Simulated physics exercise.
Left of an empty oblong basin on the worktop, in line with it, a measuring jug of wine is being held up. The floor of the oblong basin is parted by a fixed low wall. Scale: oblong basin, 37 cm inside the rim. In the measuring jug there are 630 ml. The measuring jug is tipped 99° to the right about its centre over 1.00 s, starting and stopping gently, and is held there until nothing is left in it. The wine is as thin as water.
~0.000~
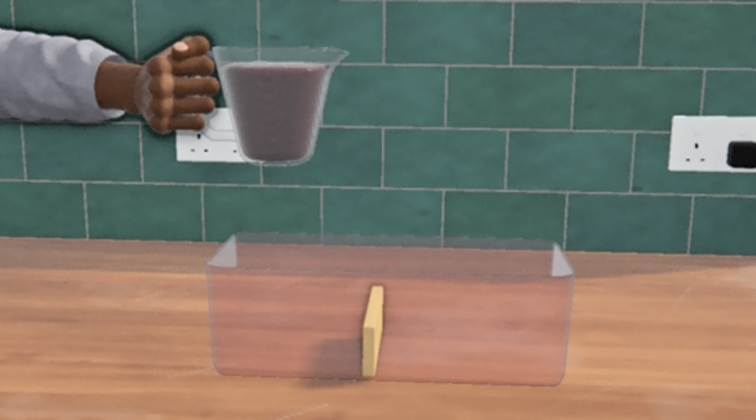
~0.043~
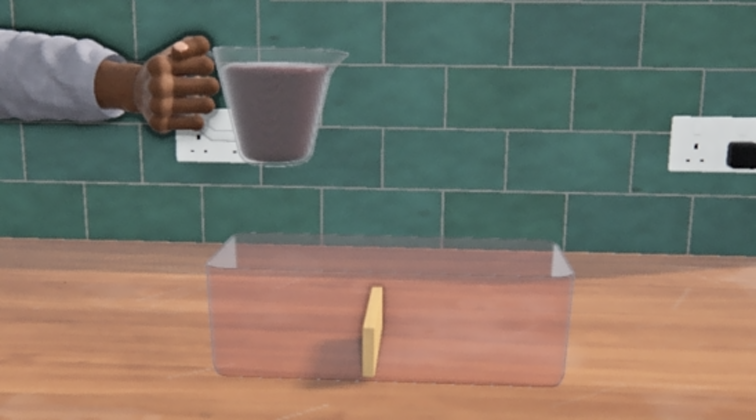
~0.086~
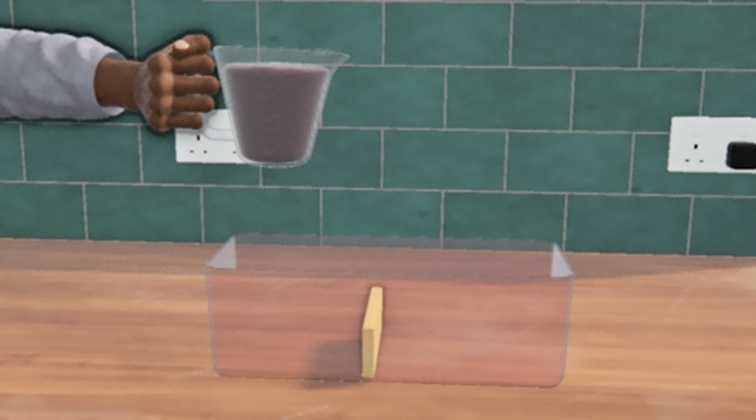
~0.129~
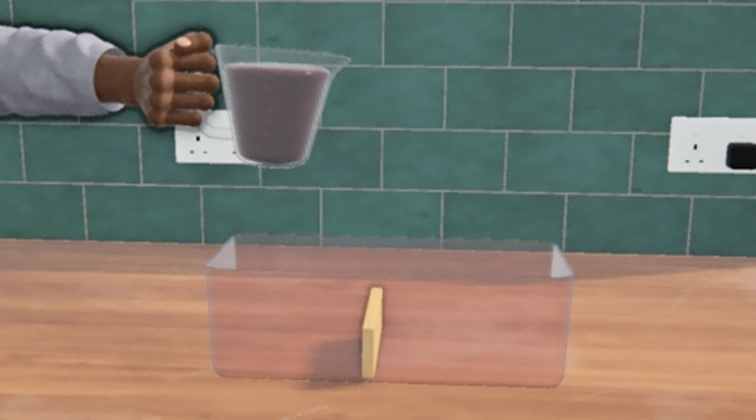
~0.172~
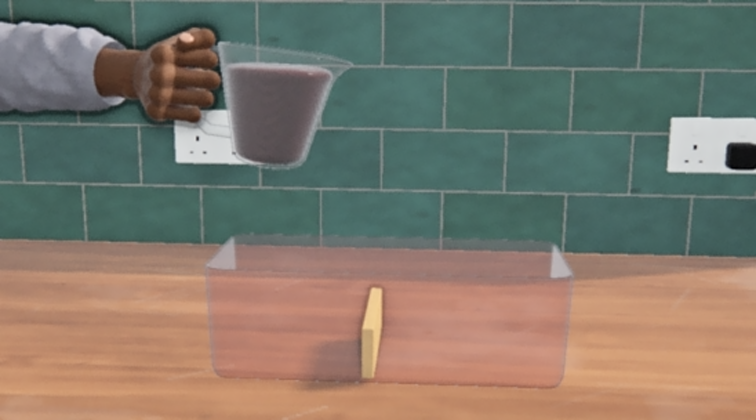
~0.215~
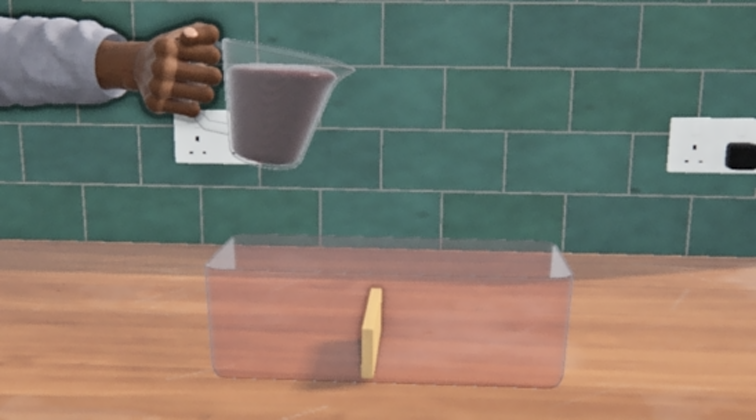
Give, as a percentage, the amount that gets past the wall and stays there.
Past the wall: About 92 %.
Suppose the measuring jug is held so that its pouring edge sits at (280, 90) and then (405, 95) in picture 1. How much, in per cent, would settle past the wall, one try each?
Respectively about 0 and 100 percent.
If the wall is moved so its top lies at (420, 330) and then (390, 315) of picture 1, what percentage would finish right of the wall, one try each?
I'd say 40 percent on the first go, 80 percent on the next.
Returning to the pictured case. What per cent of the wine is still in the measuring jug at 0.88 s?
Around 18 in a hundred.
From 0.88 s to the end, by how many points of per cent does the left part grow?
About 5 per cent.
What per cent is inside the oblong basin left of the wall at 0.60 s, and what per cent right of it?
Near 0 on the left, 6 on the right.
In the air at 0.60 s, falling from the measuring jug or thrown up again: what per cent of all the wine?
24 %.
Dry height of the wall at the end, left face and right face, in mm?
About 52 mm left, about 32 mm right.
By 0.60 s the tilt is 65° and 71 per cent is still to pour, 0 is left of the wall and 6 right of it.
By 0.88 s the tilt is 96° and 17 per cent is still to pour, 2 is left of the wall and 62 right of it.
By 1.18 s the tilt is 99° and 0 per cent is still to pour, 5 is left of the wall and 92 right of it.
By 1.50 s the tilt is 99° and 0 per cent is still to pour, 6 is left of the wall and 93 right of it.
At rest 6 per cent lies left of the wall, 92 right of it and 1 outside.
